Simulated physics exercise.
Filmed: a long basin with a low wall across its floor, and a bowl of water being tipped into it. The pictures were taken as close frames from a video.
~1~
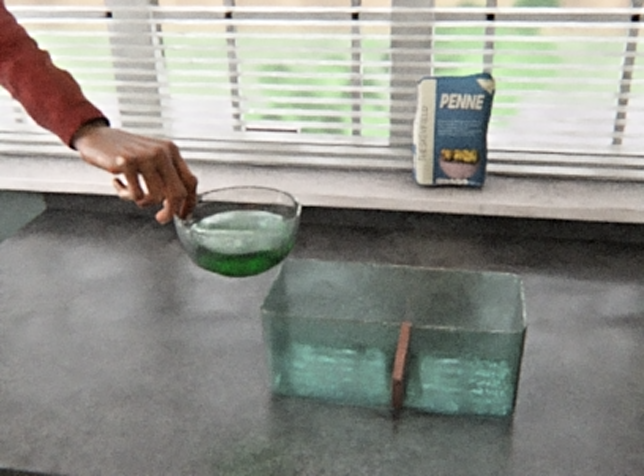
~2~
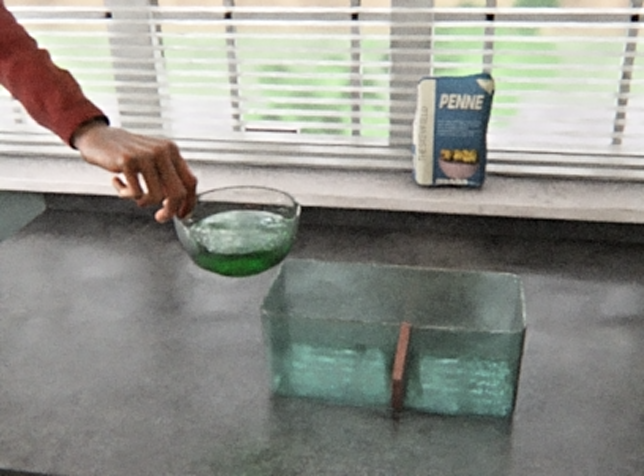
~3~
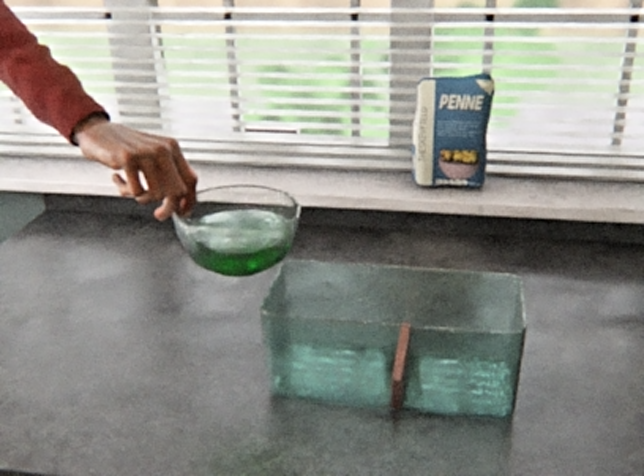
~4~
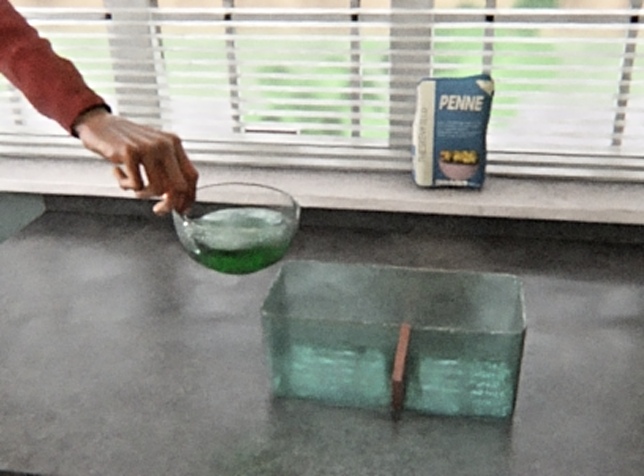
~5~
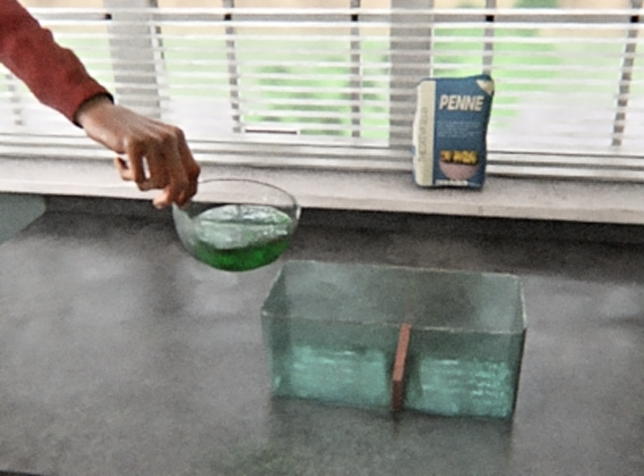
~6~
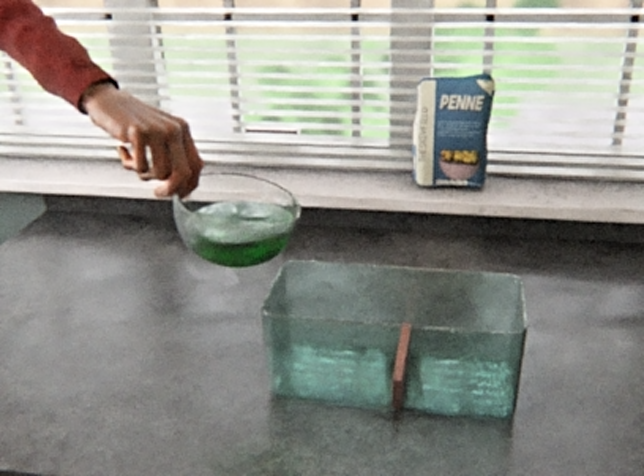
A clear bowl of green liquid, held by a hand in a red sleeve, stayed nearly level, then tilted slightly toward the right above a divided, see-through basin on a dark counter.
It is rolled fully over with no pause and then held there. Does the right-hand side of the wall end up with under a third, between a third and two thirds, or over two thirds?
Honestly, the portion right of the wall stays beneath a third.
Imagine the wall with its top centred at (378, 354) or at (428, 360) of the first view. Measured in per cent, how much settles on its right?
Try 1: About 65 percent; try 2: About 20 percent.
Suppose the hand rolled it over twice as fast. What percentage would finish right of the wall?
About 25 per cent.
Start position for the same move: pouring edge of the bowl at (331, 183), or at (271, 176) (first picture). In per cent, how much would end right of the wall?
In order, some 85 and 5 percent.
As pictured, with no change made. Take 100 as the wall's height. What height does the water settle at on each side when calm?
Levels: Left around 50 per cent, right around 0 per cent.
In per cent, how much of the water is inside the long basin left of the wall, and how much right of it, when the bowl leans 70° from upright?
Roughly 5 per cent on the left, roughly 0 per cent on the right.
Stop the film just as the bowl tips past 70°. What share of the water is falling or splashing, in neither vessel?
Near 35 %.
A moment on, the bowl is tipped part way and 58 per cent is still to pour, 7 is left of the wall and 0 right of it.
Next, the bowl is tipped right over and 0 per cent is still to pour, 85 is left of the wall and 3 right of it.
Then the bowl is tipped right over and 0 per cent is still to pour, 94 is left of the wall and 5 right of it.
Later the bowl is tipped right over and 0 per cent is still to pour, 93 is left of the wall and 5 right of it.
Finally, 93 per cent lies left of the wall, 5 right of it and 1 outside.
